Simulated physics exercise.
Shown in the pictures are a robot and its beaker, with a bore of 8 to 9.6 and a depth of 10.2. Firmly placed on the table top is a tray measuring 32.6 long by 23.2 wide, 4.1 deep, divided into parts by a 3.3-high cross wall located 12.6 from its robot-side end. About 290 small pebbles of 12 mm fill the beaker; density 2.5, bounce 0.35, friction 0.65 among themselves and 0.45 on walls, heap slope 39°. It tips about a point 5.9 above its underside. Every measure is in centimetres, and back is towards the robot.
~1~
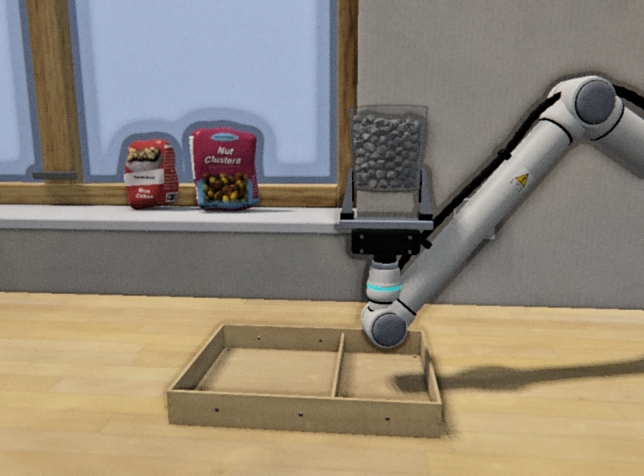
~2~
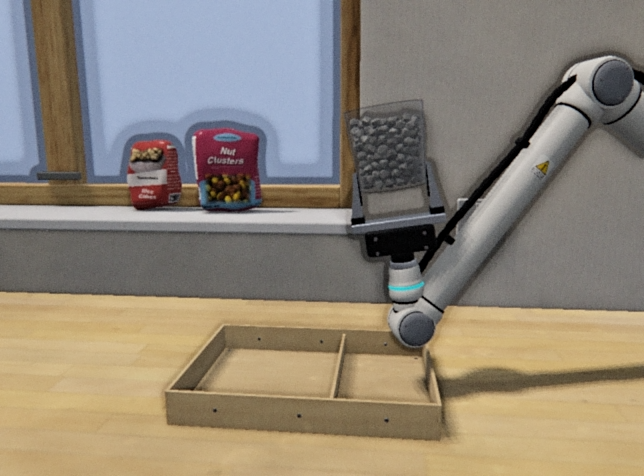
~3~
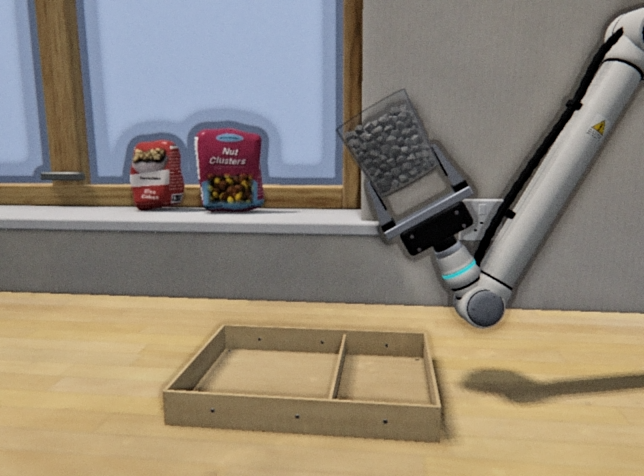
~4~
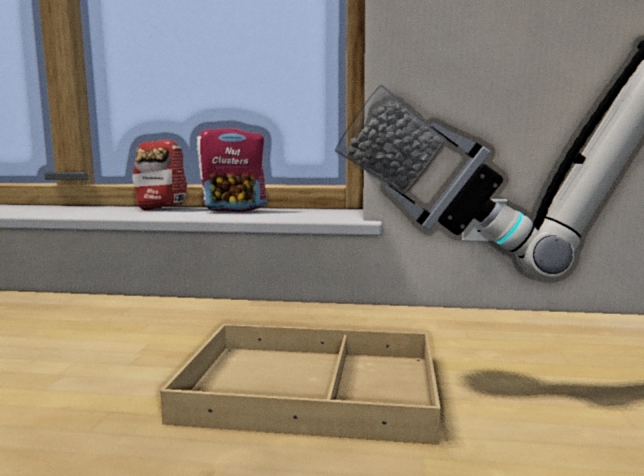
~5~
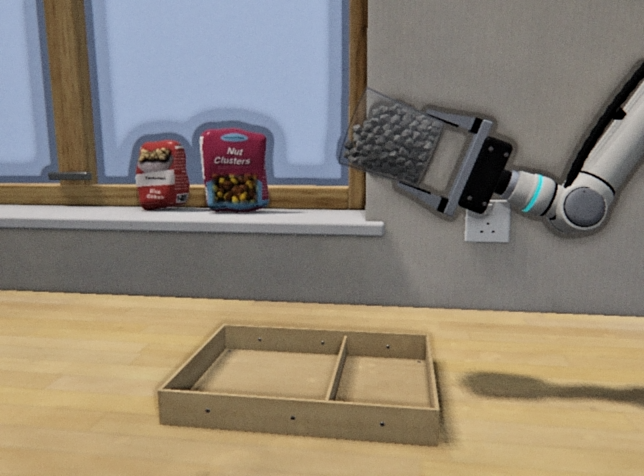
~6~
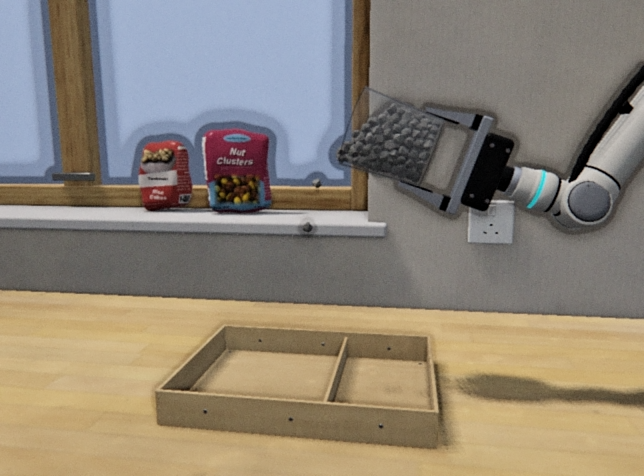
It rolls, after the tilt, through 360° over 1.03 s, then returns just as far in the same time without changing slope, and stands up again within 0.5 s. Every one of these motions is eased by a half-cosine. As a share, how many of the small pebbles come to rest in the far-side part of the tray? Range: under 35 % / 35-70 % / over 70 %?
Less than 35 %.
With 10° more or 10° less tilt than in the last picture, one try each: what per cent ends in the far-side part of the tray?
Roughly 45 % on the first try and 5 % on the second.
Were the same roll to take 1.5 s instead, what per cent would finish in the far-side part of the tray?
Then about 25 per cent.
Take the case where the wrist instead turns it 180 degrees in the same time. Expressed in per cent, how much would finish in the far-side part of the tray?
Estimate: Approx. 15 per cent.
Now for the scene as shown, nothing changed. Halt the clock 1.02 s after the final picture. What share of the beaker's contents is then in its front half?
About 60 %.
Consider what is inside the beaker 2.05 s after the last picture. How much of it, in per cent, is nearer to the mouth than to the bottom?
40 %, roughly.
Then, 1.02 s later, tipped 71°, highest piece 37 above the table; 257 in the beaker, 26 in the far-side part, 7 in flight or on a rim.
Then, 2.05 s later, tipped 71°, highest piece 37 above the table; 239 in the beaker, 45 in the far-side part, 6 in flight or on a rim.
Then, 2.76 s later, upright, highest piece 38 above the table; 234 in the beaker, 56 in the far-side part.
Then, 3.46 s later, upright, highest piece 38 above the table; 234 in the beaker, 56 in the far-side part.
At rest, 234 in the beaker, 56 in the far-side part. That is 19 % in the far-side part of the tray.
